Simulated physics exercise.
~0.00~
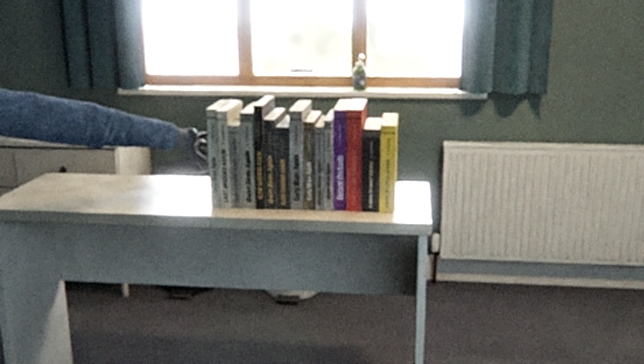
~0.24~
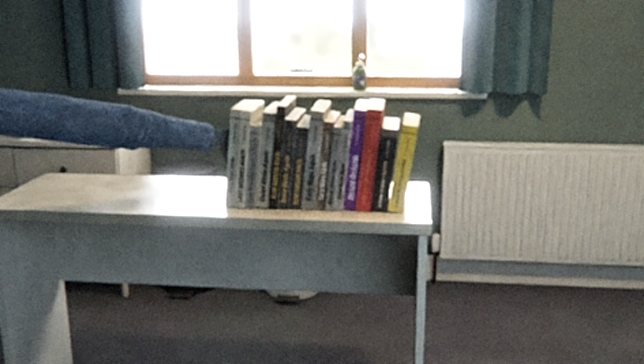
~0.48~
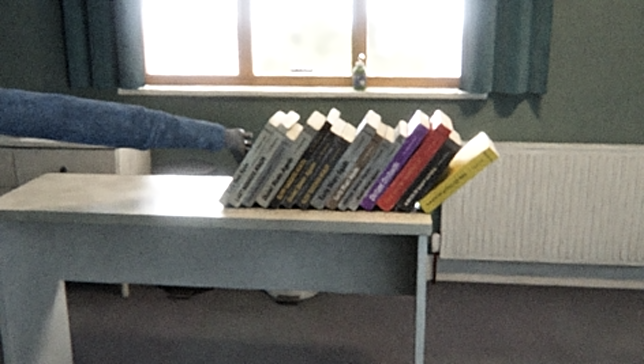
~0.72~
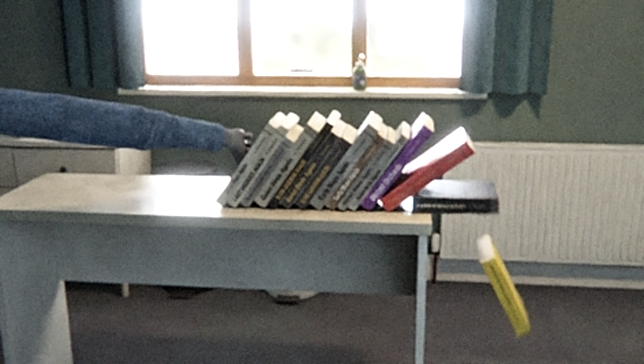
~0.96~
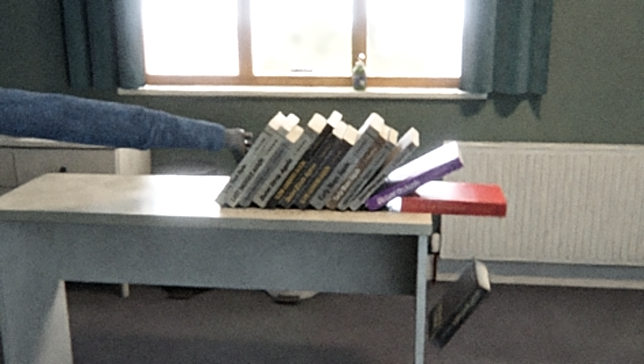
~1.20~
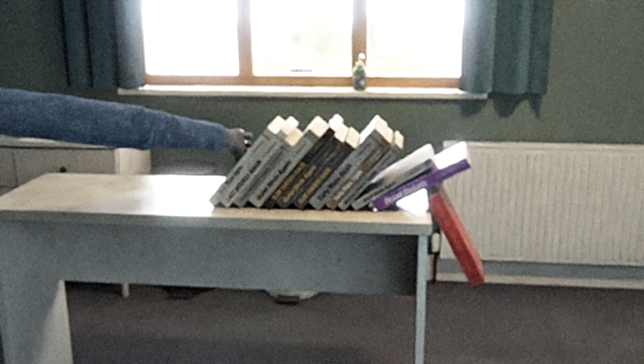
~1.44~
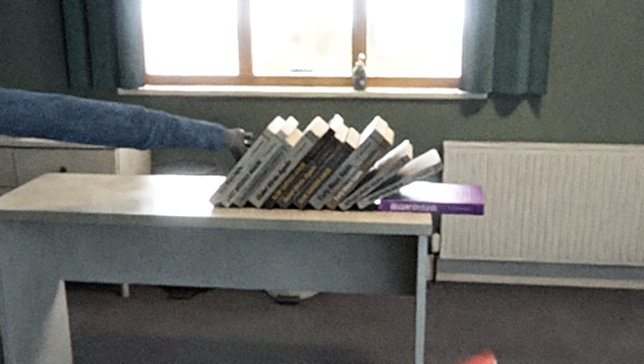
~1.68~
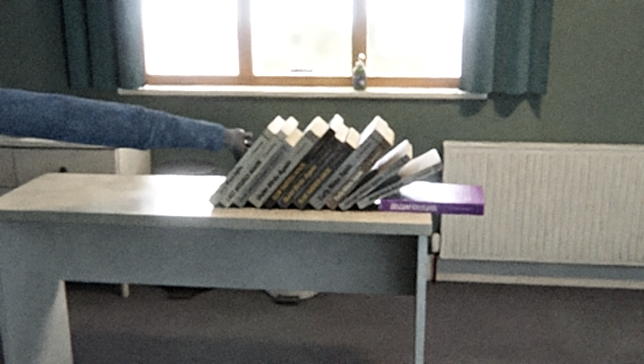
A row of upright books on a table tipped over to the right as a hand pushed from the left, and the yellow, black and red ones dropped off the edge, leaving the purple book lying flat, jutting out beside the leaning rest.
